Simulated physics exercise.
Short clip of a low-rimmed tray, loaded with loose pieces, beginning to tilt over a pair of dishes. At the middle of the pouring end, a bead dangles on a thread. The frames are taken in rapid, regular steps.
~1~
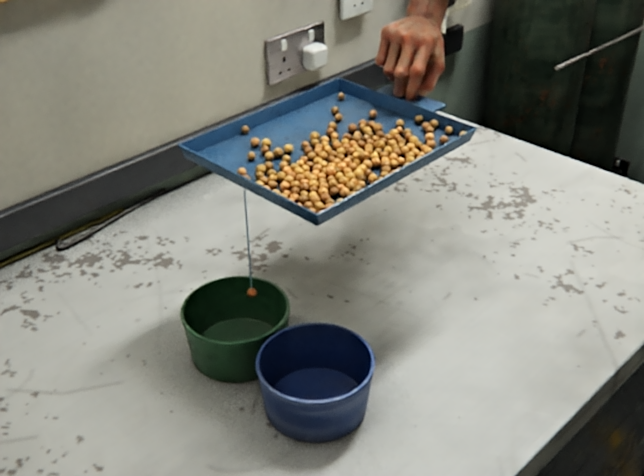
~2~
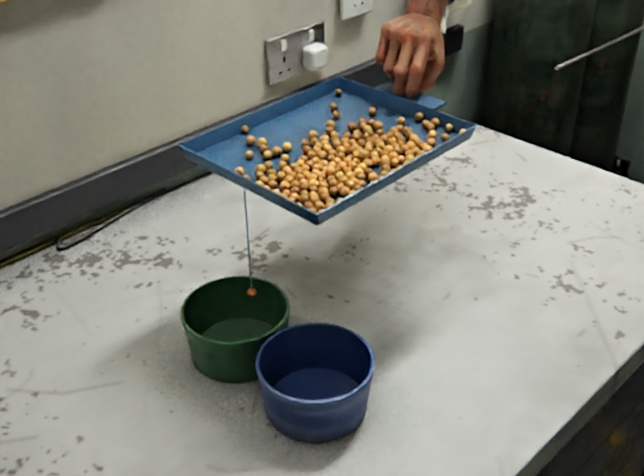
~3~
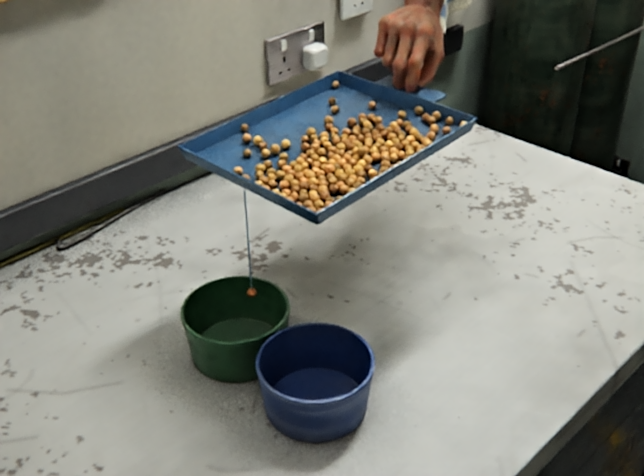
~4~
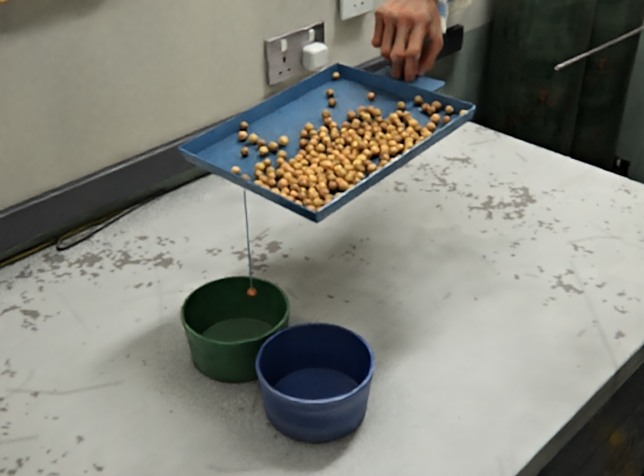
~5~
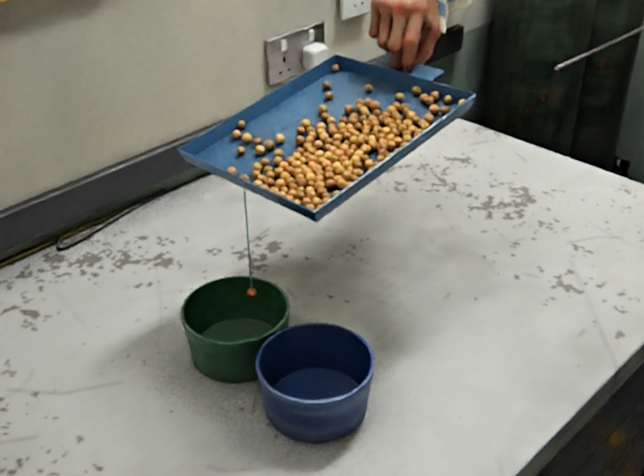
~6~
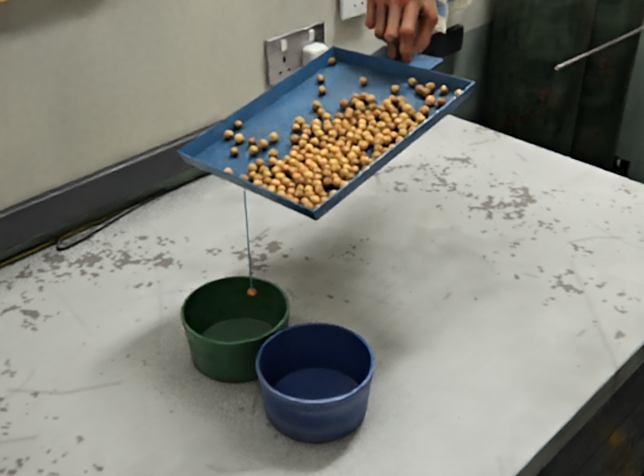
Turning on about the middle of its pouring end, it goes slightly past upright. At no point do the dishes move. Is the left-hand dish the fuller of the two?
Yes.
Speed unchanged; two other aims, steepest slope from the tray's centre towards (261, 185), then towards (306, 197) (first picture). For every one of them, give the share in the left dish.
Lab note: Try one about 40 %, try two about 0 %.
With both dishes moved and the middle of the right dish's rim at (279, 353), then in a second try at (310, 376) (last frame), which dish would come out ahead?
The dish to the left at the first, the dish to the left at the second.
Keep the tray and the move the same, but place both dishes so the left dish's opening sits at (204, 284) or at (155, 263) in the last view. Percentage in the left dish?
You'd get near 70 per cent and afterwards near 30 per cent.
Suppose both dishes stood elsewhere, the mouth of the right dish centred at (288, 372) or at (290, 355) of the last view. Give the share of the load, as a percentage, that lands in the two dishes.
Roughly 50 per cent the first time and 60 per cent the second.
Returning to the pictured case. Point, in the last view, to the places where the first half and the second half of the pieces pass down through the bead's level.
First half (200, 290); second half (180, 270).
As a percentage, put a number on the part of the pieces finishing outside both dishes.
Something near 60 in every hundred.
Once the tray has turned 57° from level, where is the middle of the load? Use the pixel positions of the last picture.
The middle of the pieces sits at roughly (236, 167).
Soon, tray tipped steeply; most on the tray; a stray few in the right dish; a stray few in the left dish; a stray few outside both; a small part in the air.
A while on, tray tipped right over; a stray few in the right dish; about a third in the left dish; about half outside both; a small part in the air.
Towards the end, tray tipped past a quarter turn; a stray few in the right dish; about a third in the left dish; about two thirds outside both.
Finally, tray tipped past a quarter turn; a stray few in the right dish; about a third in the left dish; about two thirds outside both.
